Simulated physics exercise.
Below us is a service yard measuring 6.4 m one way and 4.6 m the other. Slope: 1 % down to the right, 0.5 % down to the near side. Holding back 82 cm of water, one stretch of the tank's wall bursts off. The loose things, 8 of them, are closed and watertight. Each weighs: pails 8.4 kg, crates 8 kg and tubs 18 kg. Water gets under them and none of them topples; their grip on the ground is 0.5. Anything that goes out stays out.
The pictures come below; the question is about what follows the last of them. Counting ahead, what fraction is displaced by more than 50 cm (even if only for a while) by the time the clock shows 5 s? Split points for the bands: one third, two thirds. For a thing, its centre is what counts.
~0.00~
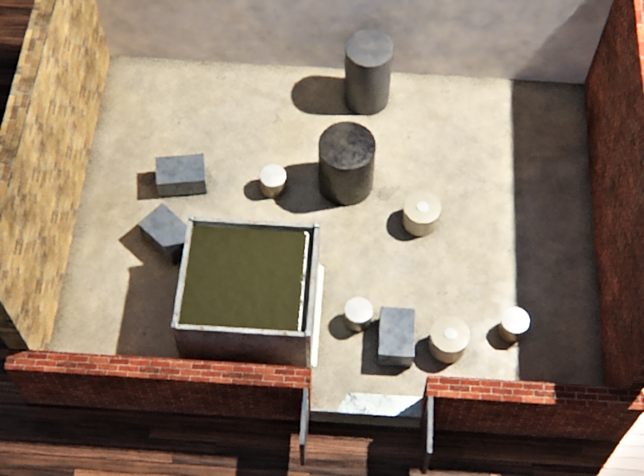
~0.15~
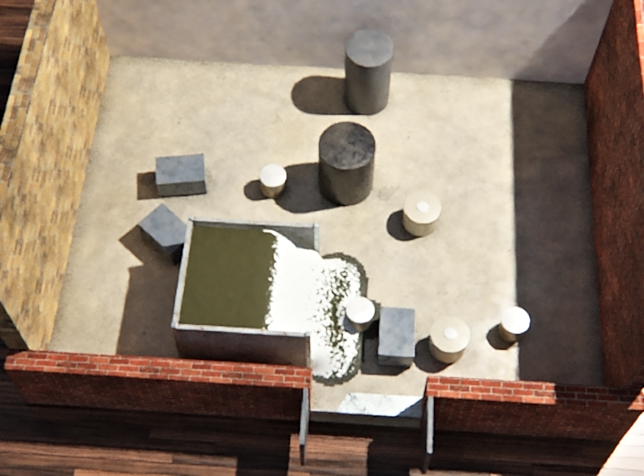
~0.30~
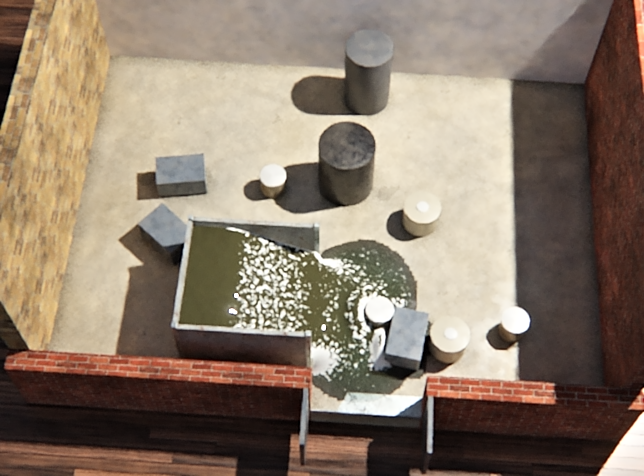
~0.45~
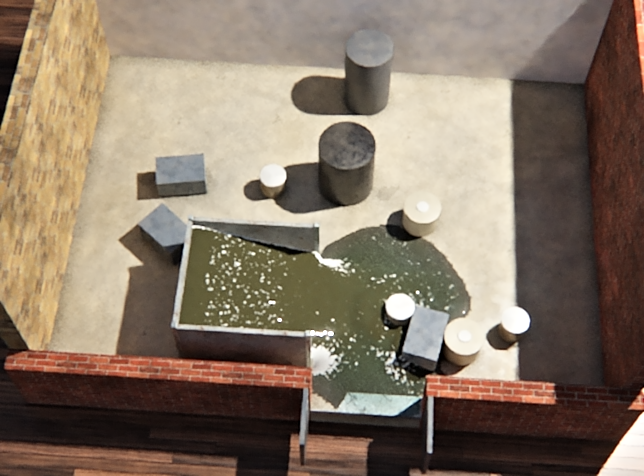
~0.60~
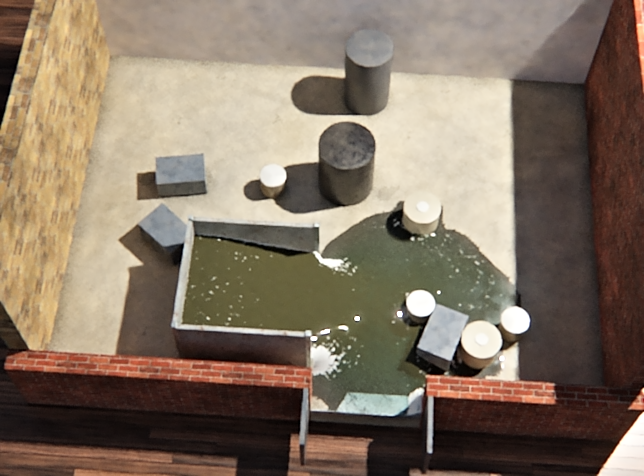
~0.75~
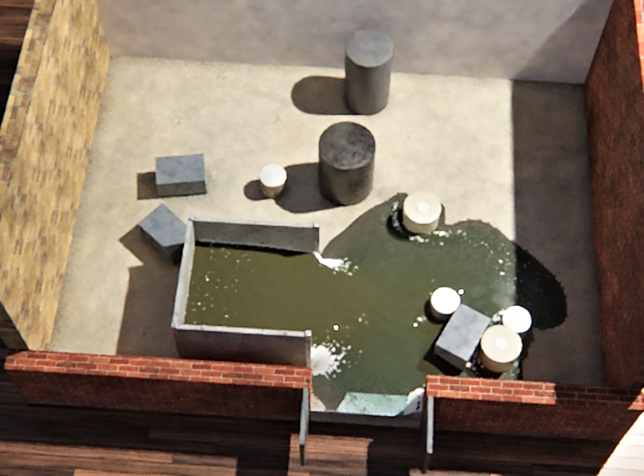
My call: One third to two thirds.
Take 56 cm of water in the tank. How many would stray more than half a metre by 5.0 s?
With that change, 4 of them.
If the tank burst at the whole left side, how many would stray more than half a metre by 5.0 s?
2.
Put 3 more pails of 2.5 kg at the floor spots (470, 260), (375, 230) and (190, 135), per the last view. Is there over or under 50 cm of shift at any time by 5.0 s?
Well, in turn they are above that, above that and below that.
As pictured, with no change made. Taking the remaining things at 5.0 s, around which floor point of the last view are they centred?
Near (370, 186).
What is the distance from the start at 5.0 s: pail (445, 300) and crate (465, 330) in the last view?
Respectively, 250 centimetres and 200 centimetres.
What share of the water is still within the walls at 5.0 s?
88 %.
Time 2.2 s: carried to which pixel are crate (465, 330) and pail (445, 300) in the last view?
(545, 303) and (557, 218), roughly.
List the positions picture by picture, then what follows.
A pail at (358, 310) rests on the ground; a crate at (397, 331) rests on the ground; 1.9 m2 under water; 0 of 8 have shifted, in the first picture.
A pail at (360, 310), on the bottom; a crate at (397, 331), on the bottom; 2.7 m2 under water; 0 of 8 have shifted, in the second picture.
A pail at (380, 309), on the bottom, 24 cm from its start; a crate at (407, 333), on the bottom, 12 cm from its start; water covers 3.7 m2; 2 of 8 have shifted, in the third picture.
A pail at (400, 306) rests on the ground, 48 cm from its start; a crate at (426, 333) rests on the ground, 33 cm from its start; water covers 5.3 m2; 3 of 8 have shifted, in the fourth picture.
A pail at (421, 303), afloat, 72 cm from its start; a crate at (443, 332), on the bottom, 52 cm from its start; 6.5 m2 under water; 3 of 8 have shifted, in the fifth picture.
A pail at (446, 301), afloat, 101 cm from its start; a crate at (464, 332), on the bottom, 75 cm from its start; 7.6 m2 under water; 3 of 8 have shifted, in the sixth picture.
After 1.1 s 3 of 8 are over 50 cm from their spots; 1 afloat.
After 2.2 s 5 of 8 are over 50 cm from their spots; 4 afloat.
After 3.5 s 5 of 8 are over 50 cm from their spots; 4 afloat.
After 5.0 s 5 of 8 are over 50 cm from their spots, and 5 have been at some point; 2 afloat.
